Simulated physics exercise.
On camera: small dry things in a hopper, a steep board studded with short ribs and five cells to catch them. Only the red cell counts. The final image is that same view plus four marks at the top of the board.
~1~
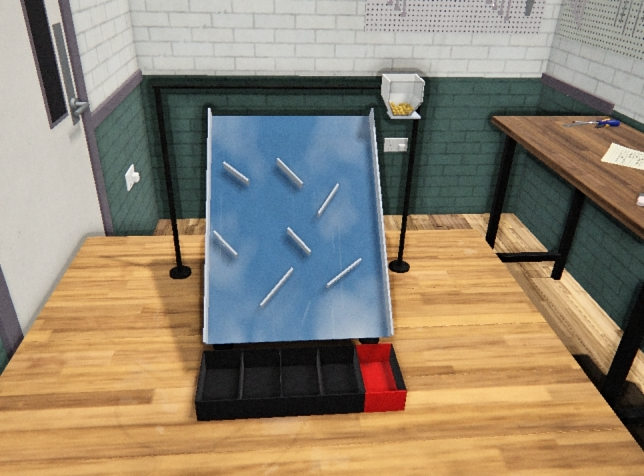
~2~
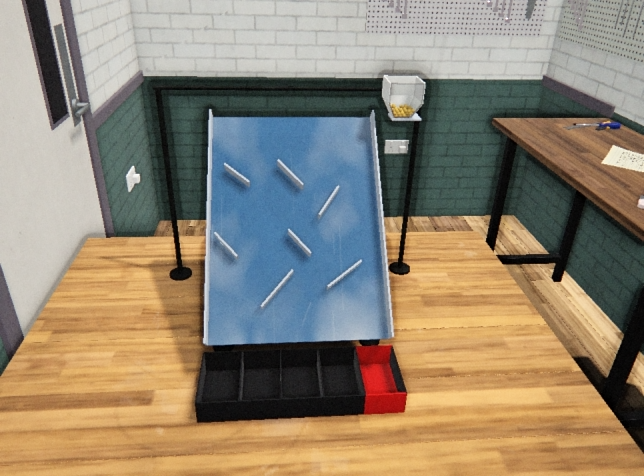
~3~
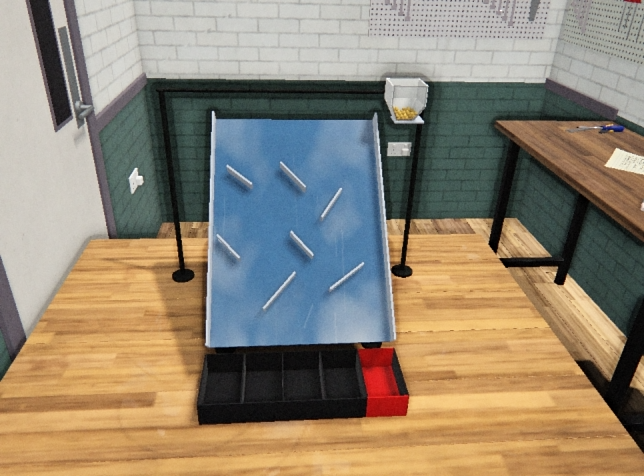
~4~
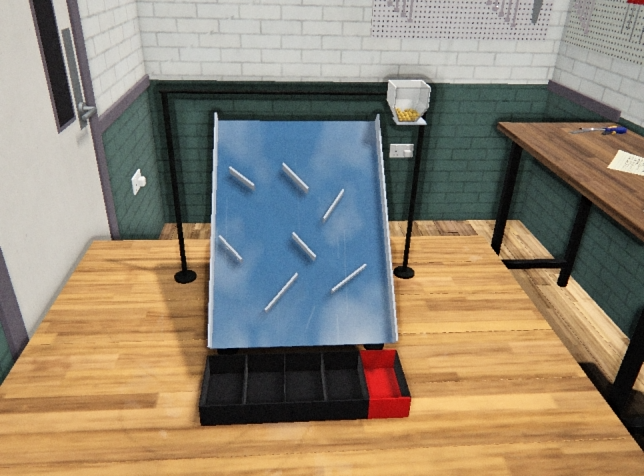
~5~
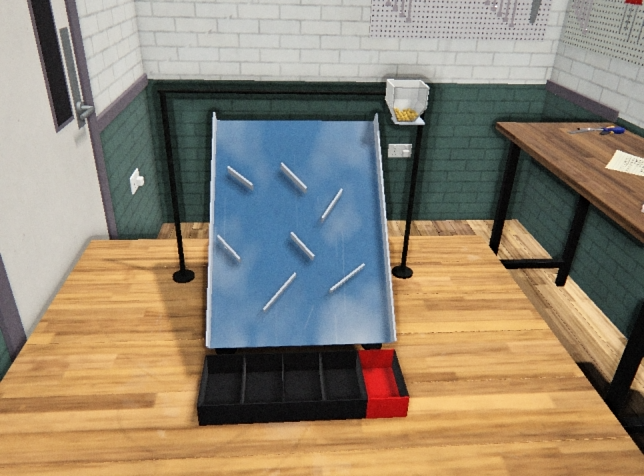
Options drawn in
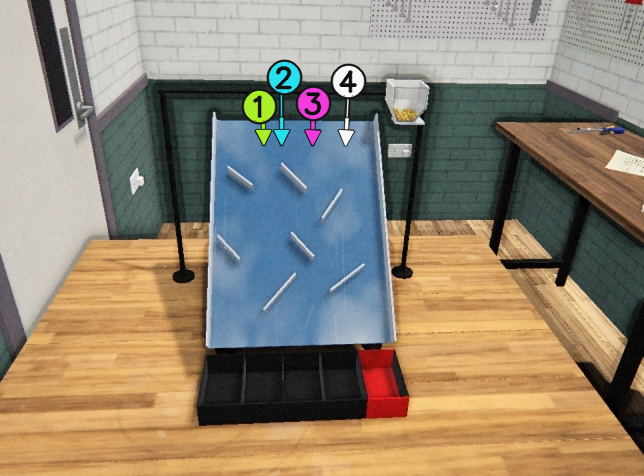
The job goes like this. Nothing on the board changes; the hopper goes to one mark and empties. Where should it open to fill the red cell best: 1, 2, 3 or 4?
Best: 4.
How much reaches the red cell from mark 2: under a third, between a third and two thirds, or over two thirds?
Under a third.
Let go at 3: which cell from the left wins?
The third from the left.
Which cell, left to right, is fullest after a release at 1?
The first.
On the marked copy, mark 1 meets the board at (263, 139); mark 2 meets the board at (281, 139); mark 3 meets the board at (312, 139); mark 4 meets the board at (345, 139).
With 1, not one piece in the red cell, almost all in other cells, just a few outside the box.
With 2, not one piece in the red cell, almost all in other cells, about a tenth outside the box.
With 3, just a few in the red cell, almost all in other cells, about a tenth held on the board.
With 4, roughly a third in the red cell, roughly two thirds in other cells.
